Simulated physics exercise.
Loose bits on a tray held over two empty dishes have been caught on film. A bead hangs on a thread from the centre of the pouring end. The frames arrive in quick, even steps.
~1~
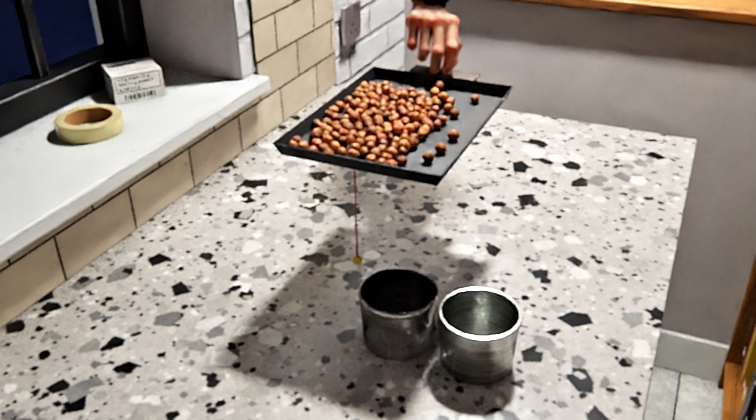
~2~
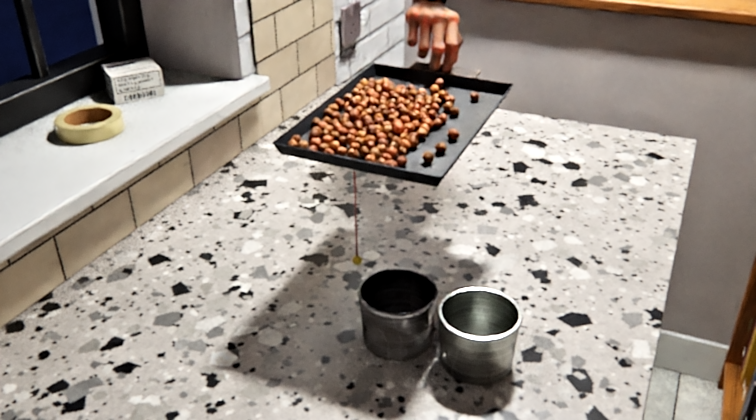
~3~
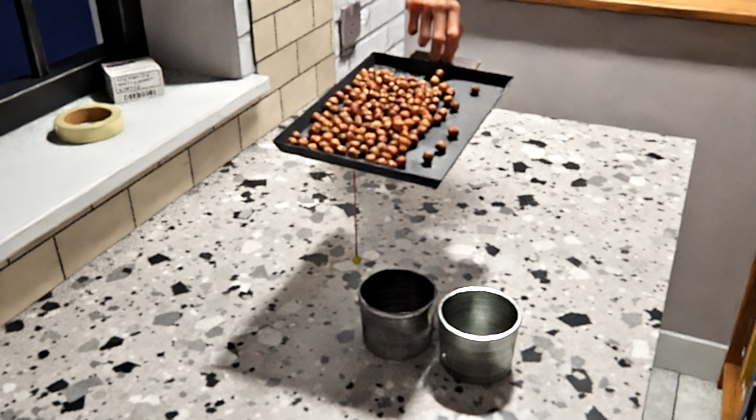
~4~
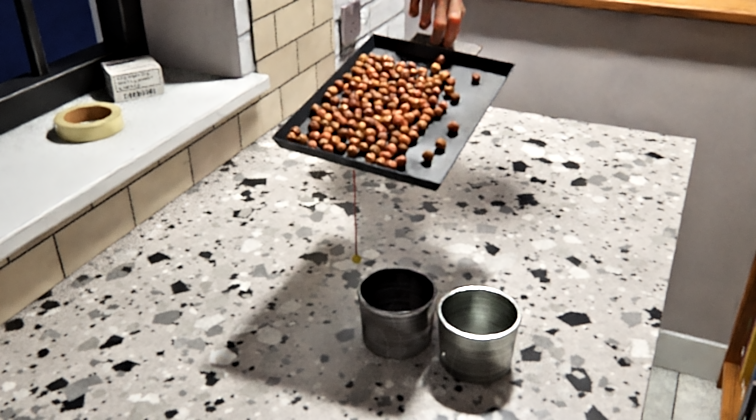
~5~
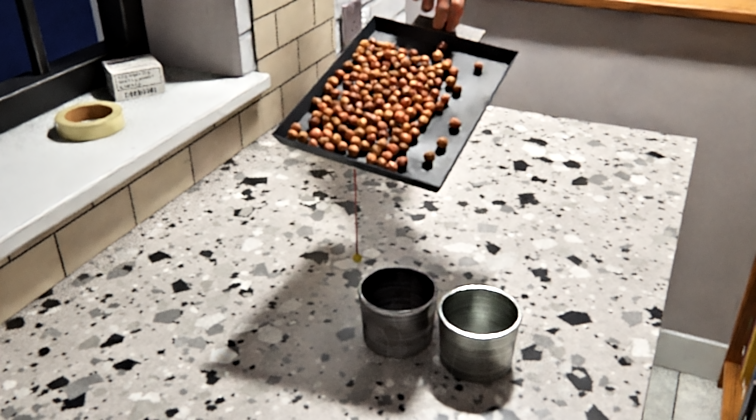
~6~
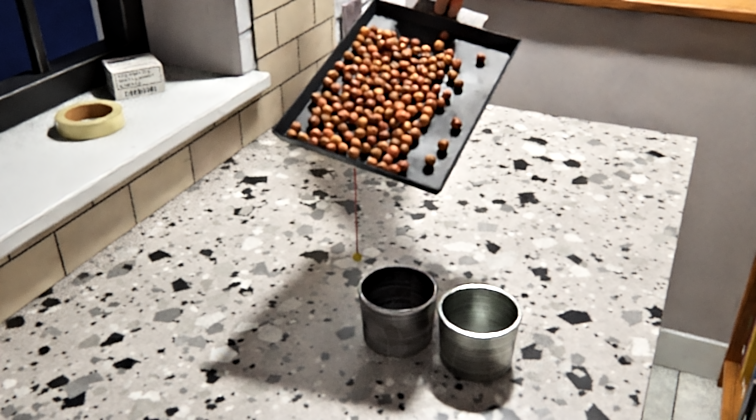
On a speckled countertop beside a windowsill, a hand holds a dark tray of hazelnuts, nearly level, above two empty metal cups. The hand raises the far end, slowly at first, and the tray slants clearly toward its lower right corner as many of the nuts begin shifting.
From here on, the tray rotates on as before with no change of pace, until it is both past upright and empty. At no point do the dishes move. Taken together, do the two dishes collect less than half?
Watching it, the dishes hang on to most of it.
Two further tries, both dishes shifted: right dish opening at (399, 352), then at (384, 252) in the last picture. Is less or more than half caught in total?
Together the dishes get less than a half first, then less than a half.
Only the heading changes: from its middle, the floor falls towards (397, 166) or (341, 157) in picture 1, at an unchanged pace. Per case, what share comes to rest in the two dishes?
So it's 50 percent with the first slope and 0 percent with the other.
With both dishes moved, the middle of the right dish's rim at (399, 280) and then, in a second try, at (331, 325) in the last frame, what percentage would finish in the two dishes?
The first gives 20 %, the second 0 %.
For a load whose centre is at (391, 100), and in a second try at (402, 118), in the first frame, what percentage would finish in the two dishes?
It comes to about 50 per cent the first time and about 60 per cent the second.
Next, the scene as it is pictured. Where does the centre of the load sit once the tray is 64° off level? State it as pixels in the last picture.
Mark it at roughly (411, 177) in the final frame.
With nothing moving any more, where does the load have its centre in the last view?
Resting centre, last frame: Roughly (416, 337).
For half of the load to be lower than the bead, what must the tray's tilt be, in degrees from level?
80 degrees.
Soon, tray tipped steeply; about two thirds on the tray; a small part in the right dish; a small part in the left dish; a stray few outside both; about a quarter in the air.
A while on, tray tipped past a quarter turn; a stray few on the tray; about a quarter in the right dish; about a third in the left dish; about a quarter outside both; a small part in the air.
Towards the end, tray tipped past a quarter turn; about a quarter in the right dish; about a third in the left dish; about a quarter outside both.
Finally, tray tipped past a quarter turn; about a quarter in the right dish; about a third in the left dish; about a quarter outside both.
